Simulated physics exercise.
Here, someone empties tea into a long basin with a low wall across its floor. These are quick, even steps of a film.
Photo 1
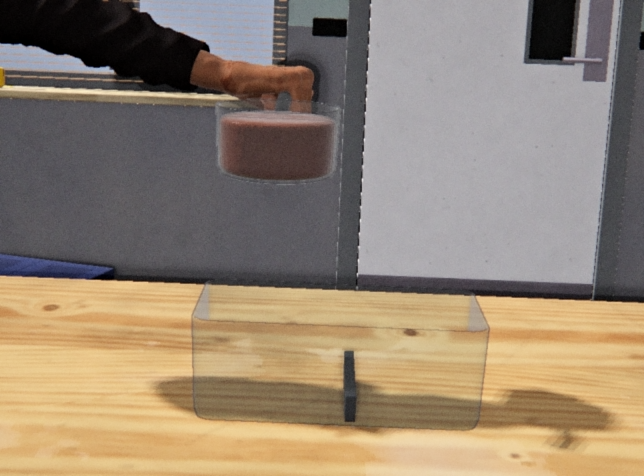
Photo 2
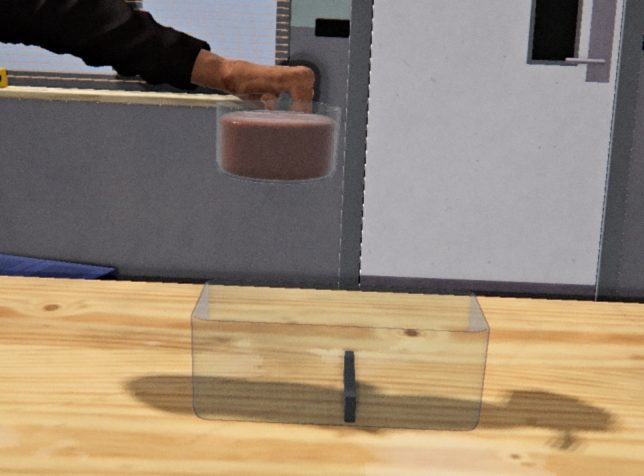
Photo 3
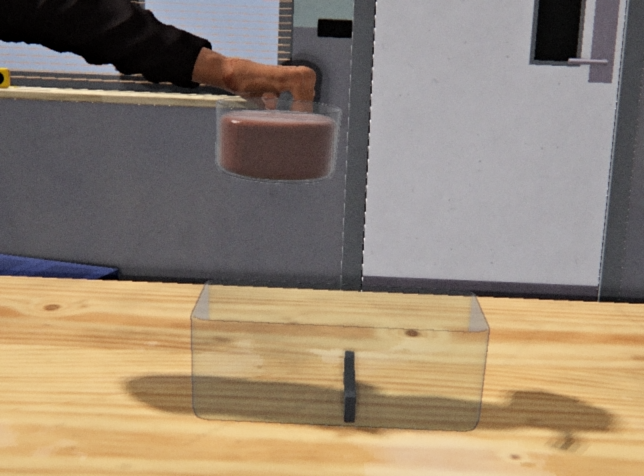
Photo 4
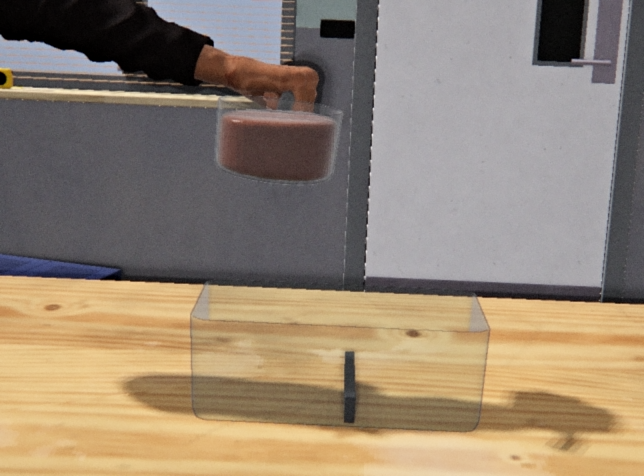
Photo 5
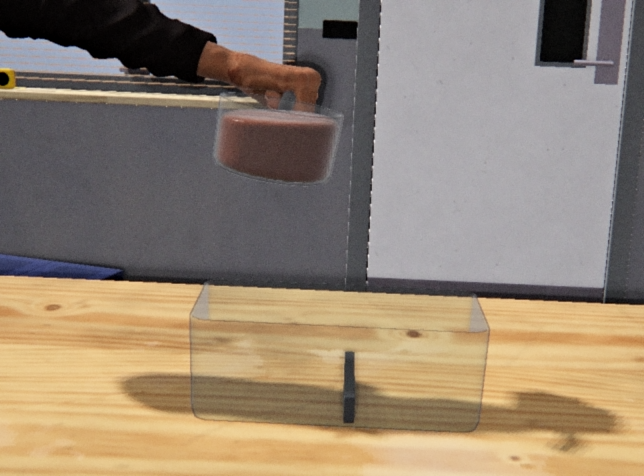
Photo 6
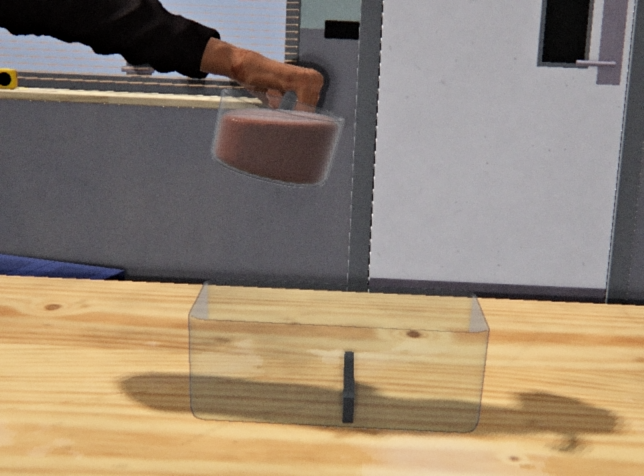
In this clip, a hand in a dark sleeve holds a clear round container of reddish-brown liquid above a long transparent basin with a low dark wall, keeping it nearly level, then tilting it slightly down to the right.
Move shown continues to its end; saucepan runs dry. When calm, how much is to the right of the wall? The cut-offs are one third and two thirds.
The share right of the wall is left bigger than two thirds.
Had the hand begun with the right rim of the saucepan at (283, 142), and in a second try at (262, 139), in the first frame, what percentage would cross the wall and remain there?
First try: About 40 %; second try: About 15 %.
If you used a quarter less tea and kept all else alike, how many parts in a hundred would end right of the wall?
Roughly 85 in a hundred.
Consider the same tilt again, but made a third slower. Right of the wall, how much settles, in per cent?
Some 85 per cent.
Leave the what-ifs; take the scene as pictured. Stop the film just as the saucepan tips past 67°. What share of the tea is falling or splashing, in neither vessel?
It's close to 35 percent.
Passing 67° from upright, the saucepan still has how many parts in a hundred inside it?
It still holds around 60 per cent there.
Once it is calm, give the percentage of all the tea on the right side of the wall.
Close to 80 in a hundred.
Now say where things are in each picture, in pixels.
Tilt 0°; pouring edge (339, 111); surface from (220, 116) to (337, 121); the long basin's rim runs from (200, 300) to (481, 312); the wall's top is at (350, 374), in the first frame.
Tilt 0°; pouring edge (340, 111); surface from (220, 115) to (337, 120), in the second frame.
Tilt 2°; pouring edge (340, 112); surface from (220, 114) to (337, 121), in the third frame.
Tilt 4°; pouring edge (341, 114); surface from (221, 114) to (338, 122), in the fourth frame.
Tilt 8°; pouring edge (342, 118); surface from (221, 114) to (339, 122), in the fifth frame.
Tilt 12°; pouring edge (343, 122); surface from (223, 115) to (340, 122), in the sixth frame.
A moment on, the saucepan is tipped part way and 59 per cent is still to pour, 0 is left of the wall and 7 right of it.
Next, the saucepan is tipped on its side and 12 per cent is still to pour, 4 is left of the wall and 67 right of it.
Then the saucepan is tipped right over and 1 per cent is still to pour, 13 is left of the wall and 81 right of it.
Later the saucepan is tipped right over and 0 per cent is still to pour, 15 is left of the wall and 83 right of it.
Finally, 16 per cent lies left of the wall, 82 right of it and 2 outside.
